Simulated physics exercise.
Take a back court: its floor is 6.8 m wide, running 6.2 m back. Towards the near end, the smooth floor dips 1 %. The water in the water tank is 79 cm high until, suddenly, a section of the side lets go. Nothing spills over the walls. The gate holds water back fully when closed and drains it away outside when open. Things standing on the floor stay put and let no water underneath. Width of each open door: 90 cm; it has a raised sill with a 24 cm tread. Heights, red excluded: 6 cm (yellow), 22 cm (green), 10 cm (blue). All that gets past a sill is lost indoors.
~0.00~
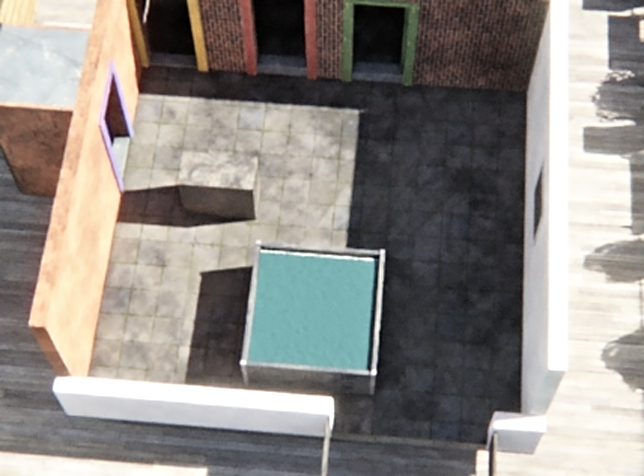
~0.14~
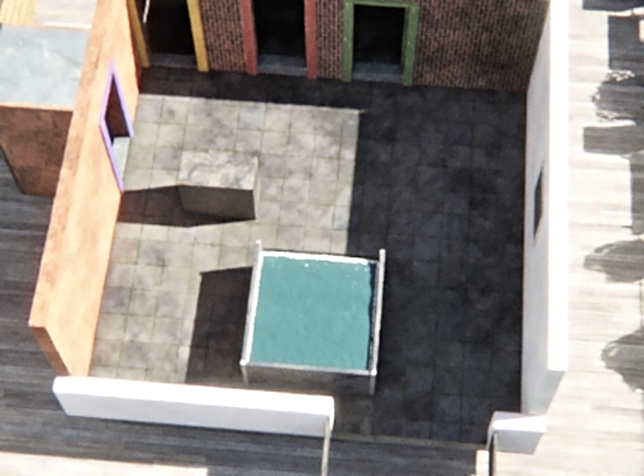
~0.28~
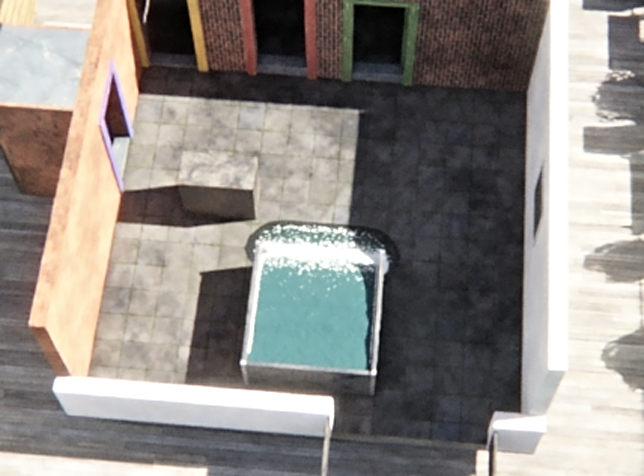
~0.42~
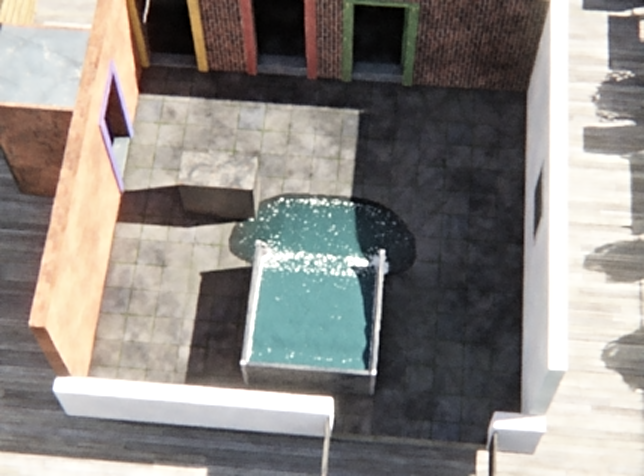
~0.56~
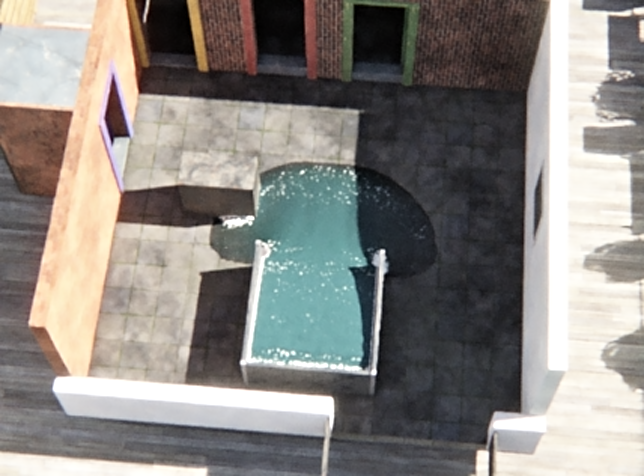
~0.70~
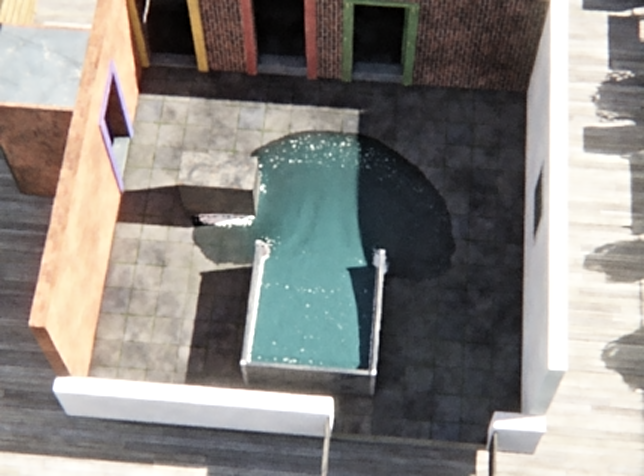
Green water pouring from the far side of a square tank, fanning out across a paved walled court and around a stone block.
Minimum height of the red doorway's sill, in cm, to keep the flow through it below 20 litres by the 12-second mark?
Roughly 28 cm.
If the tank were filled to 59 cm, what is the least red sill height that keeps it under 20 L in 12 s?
Around 19 cm high.
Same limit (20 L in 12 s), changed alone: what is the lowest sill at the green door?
For green, a step near 27 cm.
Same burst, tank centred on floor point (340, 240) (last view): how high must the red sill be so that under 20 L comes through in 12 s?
About 27 centimetres.
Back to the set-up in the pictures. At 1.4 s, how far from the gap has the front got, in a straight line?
Distance from gap: Approx. 4.2 m.
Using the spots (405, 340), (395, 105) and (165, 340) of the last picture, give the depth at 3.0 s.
Ordered as asked: 0, 23, 0 cm.
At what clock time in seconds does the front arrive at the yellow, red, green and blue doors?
Times: Yellow 1.8 s, red 1.1 s, green 1.0 s, blue 2.2 s.
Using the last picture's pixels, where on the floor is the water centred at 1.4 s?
Around (323, 248).
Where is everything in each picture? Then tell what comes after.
Still water, 79 cm deep, in the water tank at (314, 309); the red door at (280, 41) is dry, in the first picture.
The gap is on the far side, the front 0.3 m out at a hidden place; the back of the water tank holds 79 cm, in the second picture.
Water pours out on the far side and has run 0.8 m, to (285, 224); about 14 cm deep outside, 79 cm at the back, in the third picture.
The front is at (284, 199), 1.3 m from the gap on the far side; 3.2 m2 of floor is wet, 76 cm left at the back, in the fourth picture.
Water pours out on the far side and has run 2.0 m, to (309, 166); about 9 cm deep outside, 68 cm at the back, in the fifth picture.
The front is at (306, 135), 2.6 m from the gap on the far side; 7.1 m2 of floor is wet, 68 cm left at the back; 1.3 m in a straight line remain to the red door at (280, 41), in the sixth picture.
After 1.4 s water covers 40 % of the floor, deepest (34 cm) near (325, 81); 26 cm at the red door, 0 litres in over its 24 cm sill.
After 3.0 s water covers 55 % of the floor, deepest (34 cm) near (520, 94); 25 cm at the red door, 43 litres in over its 24 cm sill.
After 12.0 s water covers 100 % of the floor, deepest (11 cm) near (84, 396); 3 cm at the red door, 46 litres in over its 24 cm sill.
At the red door as built, the water arrived by 1.1 s and peaked near 34 cm at 2.0 s.
With a sill of 25.5 cm, 35 litres would have come in within the 12 s; with 34 cm, 2 litres. So under 20 litres takes about 28 cm.
